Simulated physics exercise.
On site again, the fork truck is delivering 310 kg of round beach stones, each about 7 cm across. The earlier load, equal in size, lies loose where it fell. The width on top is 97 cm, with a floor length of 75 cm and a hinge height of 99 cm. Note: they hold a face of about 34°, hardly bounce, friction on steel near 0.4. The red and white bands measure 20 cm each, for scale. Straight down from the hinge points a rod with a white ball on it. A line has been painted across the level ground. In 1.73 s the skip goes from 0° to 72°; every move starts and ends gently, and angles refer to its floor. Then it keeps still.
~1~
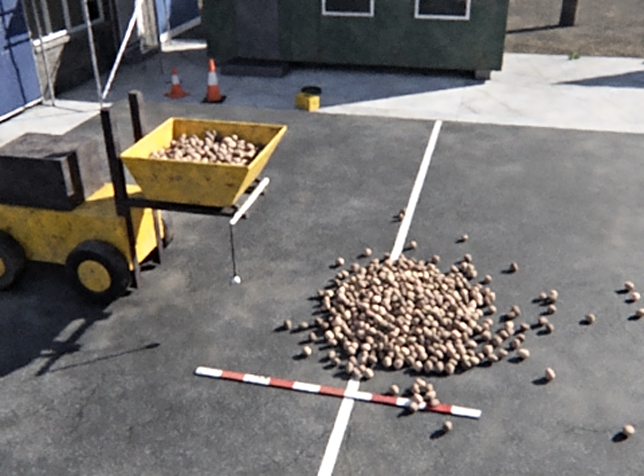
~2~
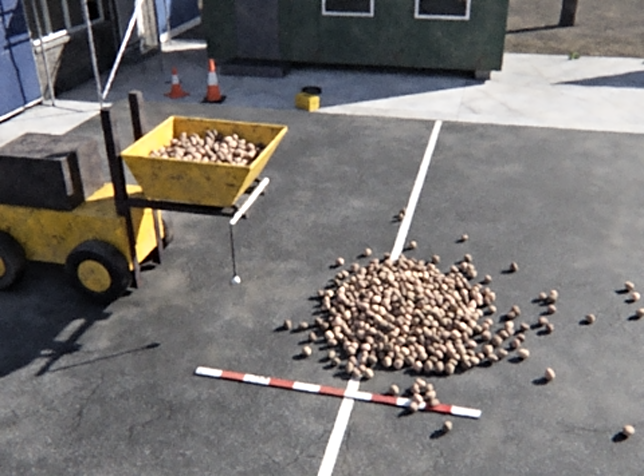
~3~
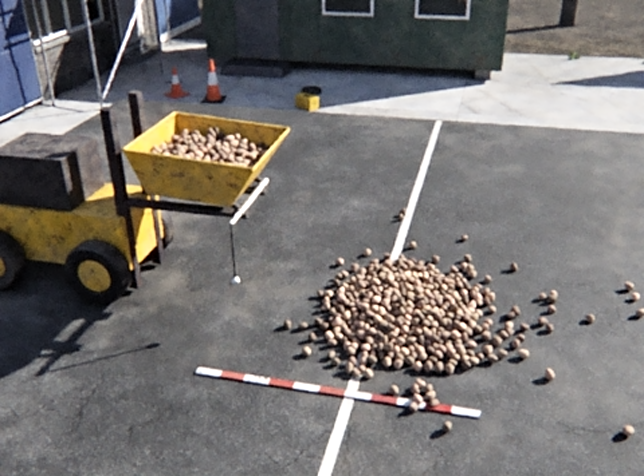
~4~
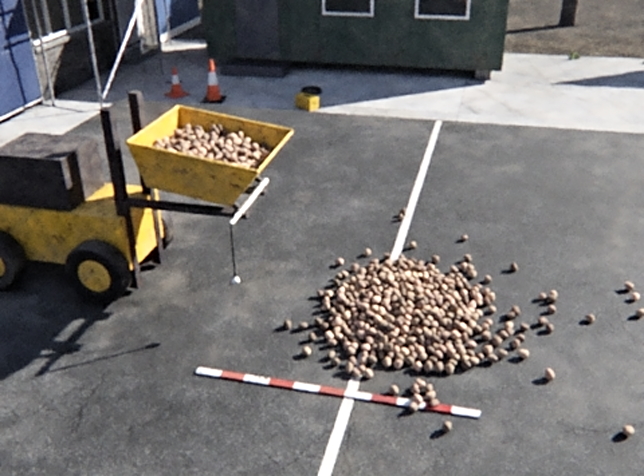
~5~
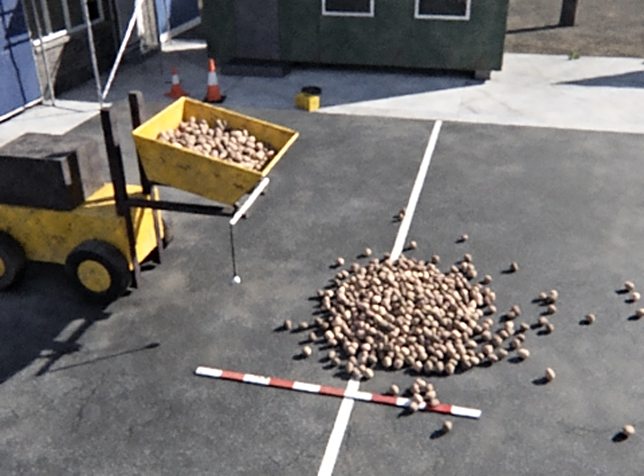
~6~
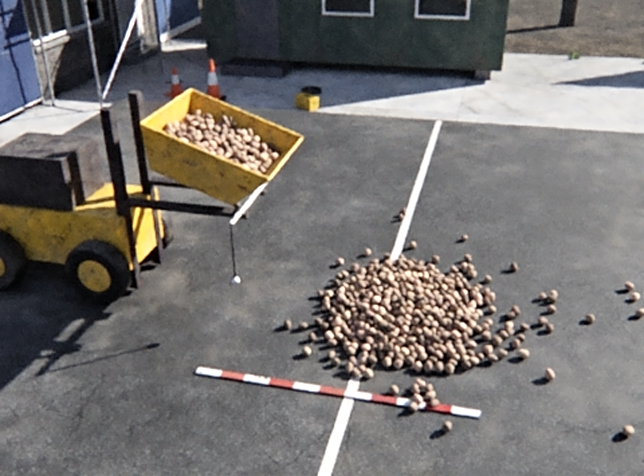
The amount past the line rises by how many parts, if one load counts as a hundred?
By roughly 24 parts.
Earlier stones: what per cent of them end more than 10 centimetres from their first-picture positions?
10 %.
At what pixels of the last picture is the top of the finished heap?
About (362, 282).
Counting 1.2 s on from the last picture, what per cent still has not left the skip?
Some 60 percent, roughly.
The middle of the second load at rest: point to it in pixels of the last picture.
Roughly pixel (351, 294) in the last view.
Then, 0.7 s after the last picture the floor is at 61°; in per cent of one load, 100 in the skip, 29 short of the line, 71 past the line; the foremost stones are at (610, 334).
Then, 1.2 s after the last picture the floor is at 72°; in per cent of one load, 59 in the skip, 68 short of the line, 73 past the line; the foremost stones are at (610, 334).
Then, 1.6 s after the last picture the floor is at 72°; in per cent of one load, 32 in the skip, 80 short of the line, 88 past the line; the foremost stones are at (610, 334).
Then, 4.1 s after the last picture the floor is at 72°; in per cent of one load, 0 in the skip, 105 short of the line, 95 past the line; the foremost stones are at (610, 334). Net gain past the line, 24.
